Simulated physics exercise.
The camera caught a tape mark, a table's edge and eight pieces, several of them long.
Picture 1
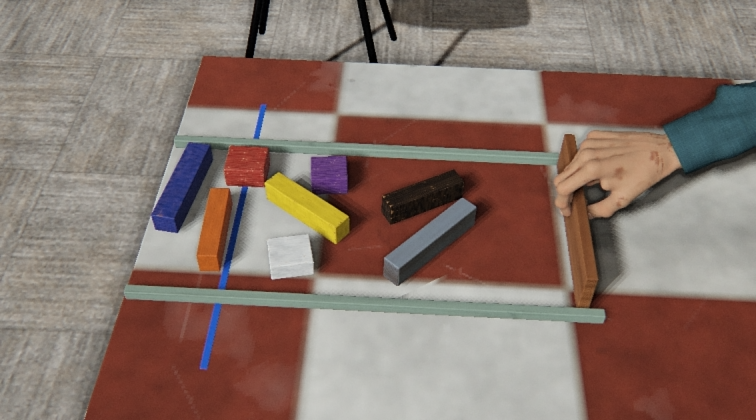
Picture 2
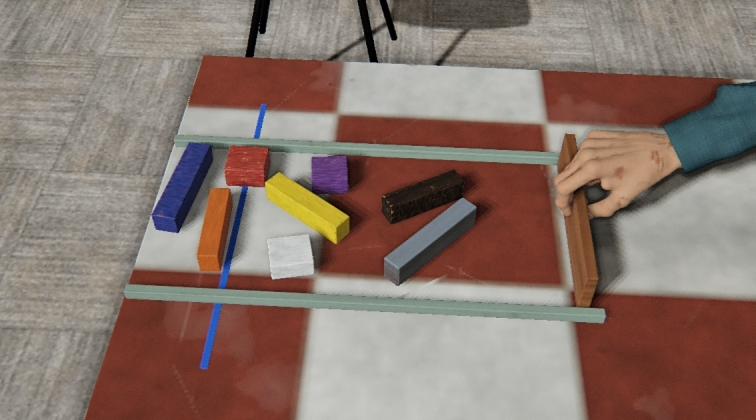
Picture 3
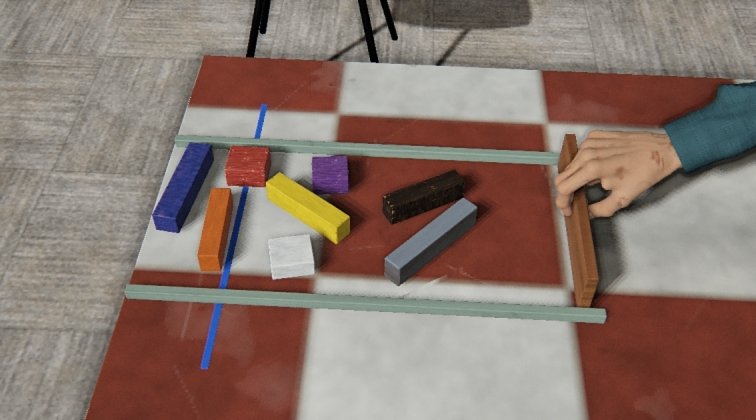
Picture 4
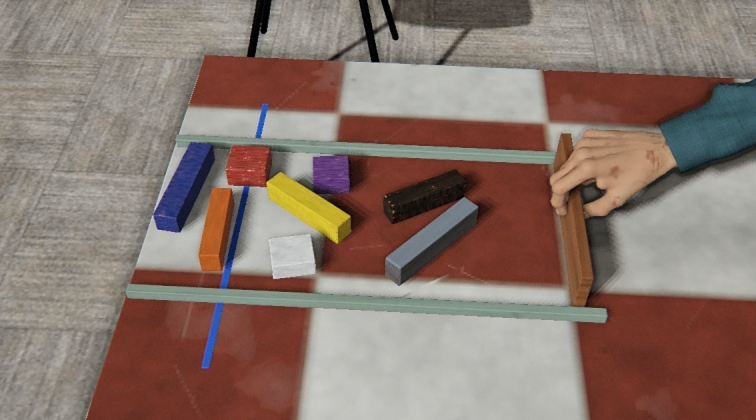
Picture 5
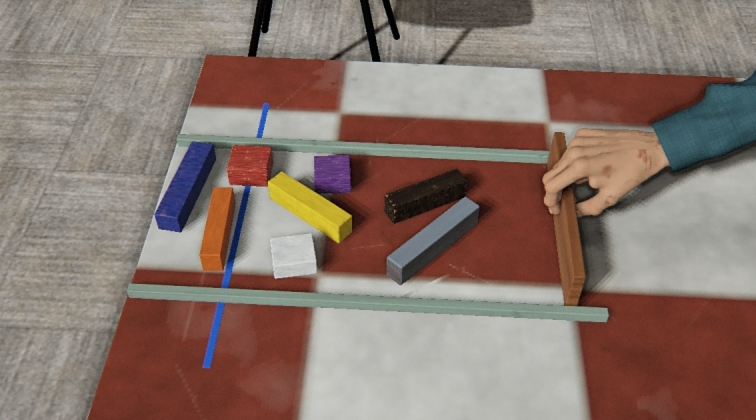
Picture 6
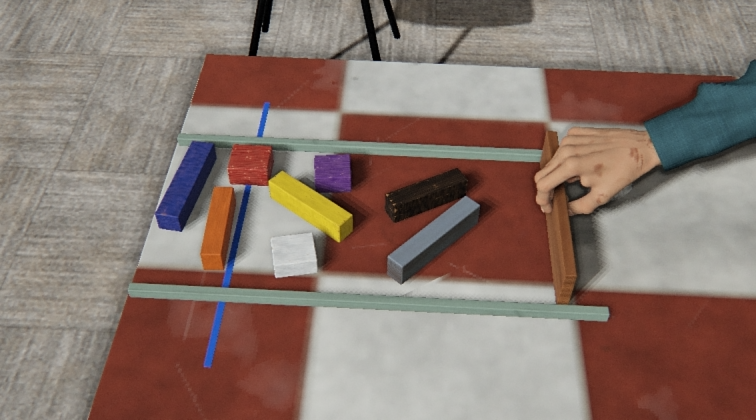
The clip opens on a checkered table where eight colored blocks and bars lie scattered between two pale green rails, some near a blue tape line. A hand at the right holds a wooden board upright, then slides it slightly left, while the pieces stay in place.
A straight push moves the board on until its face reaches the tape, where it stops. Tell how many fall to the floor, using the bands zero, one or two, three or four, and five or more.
One or two fall to the floor.
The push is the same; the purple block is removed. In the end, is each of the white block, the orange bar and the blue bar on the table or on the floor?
Well, the white block is left in place, the orange bar is left in place and the blue bar topples off.
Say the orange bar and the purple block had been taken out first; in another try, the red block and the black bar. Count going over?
Going first to second: 0 and 0.
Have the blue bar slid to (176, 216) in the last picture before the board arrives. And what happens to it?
Result: The blue bar ends down.
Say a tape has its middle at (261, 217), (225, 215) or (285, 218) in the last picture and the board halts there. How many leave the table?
Counts per try, in order: 1 / 3 / 0.
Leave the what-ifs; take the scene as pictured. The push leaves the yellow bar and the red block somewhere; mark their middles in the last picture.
Roughly (188, 212) for the first and roughly (169, 164) for the second.
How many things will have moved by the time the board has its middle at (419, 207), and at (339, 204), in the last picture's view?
At the first place 2, at the second 5.
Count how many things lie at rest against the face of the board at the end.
It ends up touching 2.
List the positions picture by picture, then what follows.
In the first picture, blue bar (184, 186); orange bar (215, 229); red block (247, 166); board (576, 217); tape (238, 218).
In the second picture, orange bar (216, 229); yellow bar (307, 207).
In the third picture, red block (248, 167); purple block (330, 175).
In the fourth picture, blue bar (186, 186); white block (292, 256).
In the fifth picture, orange bar (218, 228); grey stick (434, 240).
In the sixth picture, blue bar (187, 185); orange bar (219, 227); red block (251, 165); board (557, 214); tape (242, 216).
Soon after, none off yet; blue bar at rest near (187, 185); orange bar at rest near (219, 227); red block at rest near (251, 165).
Then, none off yet; blue bar moving near (176, 184); orange bar moved a little near (195, 231); red block moved about its own width near (213, 162).
At rest, the number that fall off is one or two; fallen, blue bar.
